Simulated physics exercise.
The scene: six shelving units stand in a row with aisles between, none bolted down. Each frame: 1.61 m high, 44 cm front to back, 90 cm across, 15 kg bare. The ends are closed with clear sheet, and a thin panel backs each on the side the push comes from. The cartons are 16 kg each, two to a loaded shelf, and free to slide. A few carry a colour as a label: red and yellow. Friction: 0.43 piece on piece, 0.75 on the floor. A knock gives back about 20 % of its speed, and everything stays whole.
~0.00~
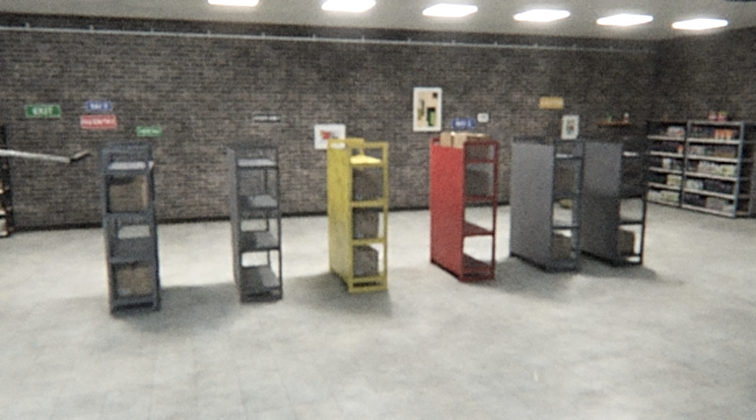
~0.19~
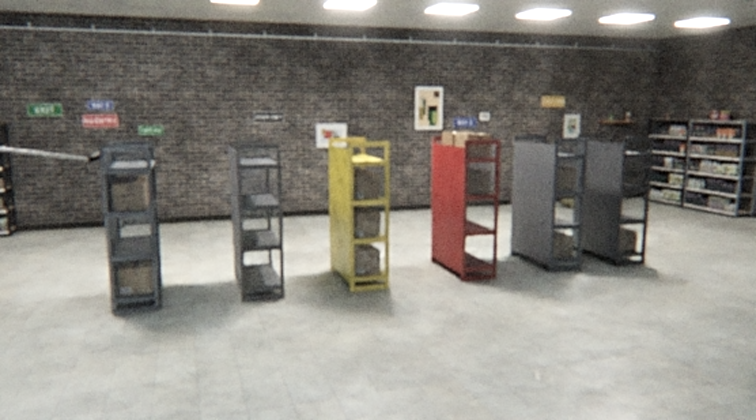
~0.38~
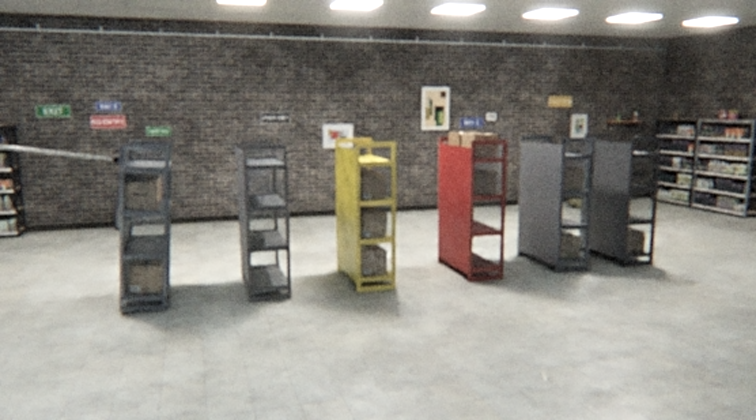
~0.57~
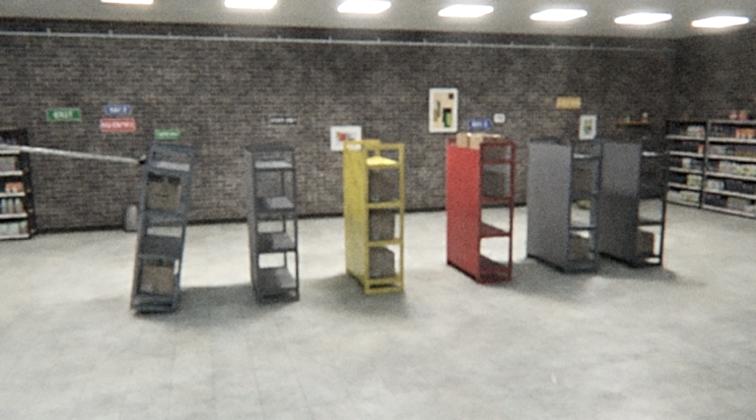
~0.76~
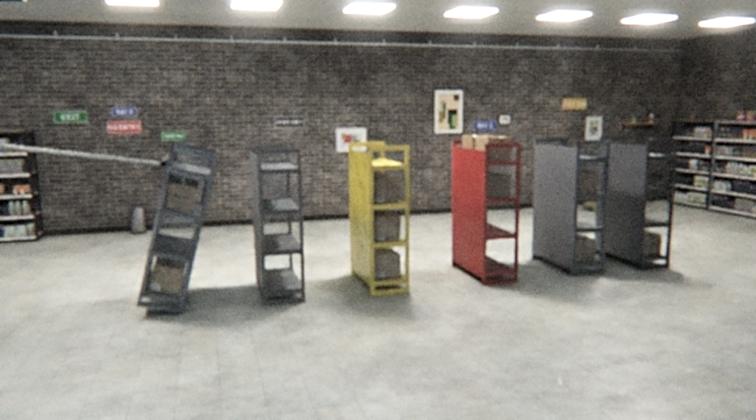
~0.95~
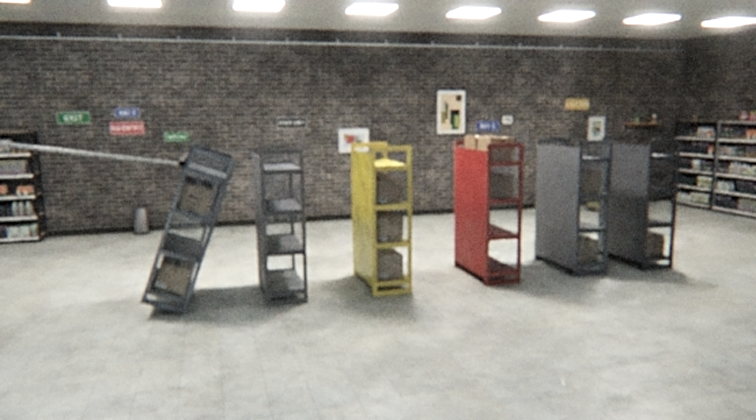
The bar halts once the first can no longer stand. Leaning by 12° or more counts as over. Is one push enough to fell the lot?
Here no, some stay up.
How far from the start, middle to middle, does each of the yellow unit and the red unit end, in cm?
About: Yellow 20, red 0.
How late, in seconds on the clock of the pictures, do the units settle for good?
Around 2.5 s.
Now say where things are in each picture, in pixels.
In the first frame (pixels give the middle of a visible side; the camera pans a little), pole end (72, 161) 18 cm from the first unit; yellow unit (368, 218); red unit (480, 212); none of the others has stirred.
The second frame shows pole end (90, 159) 44 mm from the first unit; yellow unit (370, 217).
The third frame shows pole end (115, 160) pushing; yellow unit (376, 218); none of the others has stirred.
The fourth frame shows pole end (141, 162) pushing; yellow unit (385, 220); none of the others has stirred.
The fifth frame shows pole end (163, 164) pushing; yellow unit (390, 221); none of the others has stirred.
The sixth frame shows pole end (181, 164) pushing; yellow unit (392, 222); red unit (505, 215); none of the others has stirred.
After 1.18 s, 0 cartons spilt or dropped; none of the 5 other units over.
After 1.46 s, 2 cartons spilt or dropped; none of the 5 other units over, 1 disturbed.
After 1.70 s, 2 cartons spilt or dropped; 1 of the 5 other units over.
After 2.04 s, 2 cartons spilt or dropped; 1 of the 5 other units over; yellow unit 8° from how it stood.
In the end (2.7 s), 2 cartons spilt or dropped; 1 of the 5 other units over; yellow unit 12° from how it stood; red unit unmoved. Four left standing. From the last view, middles, yellow unit near (394, 212), red unit near (486, 209).
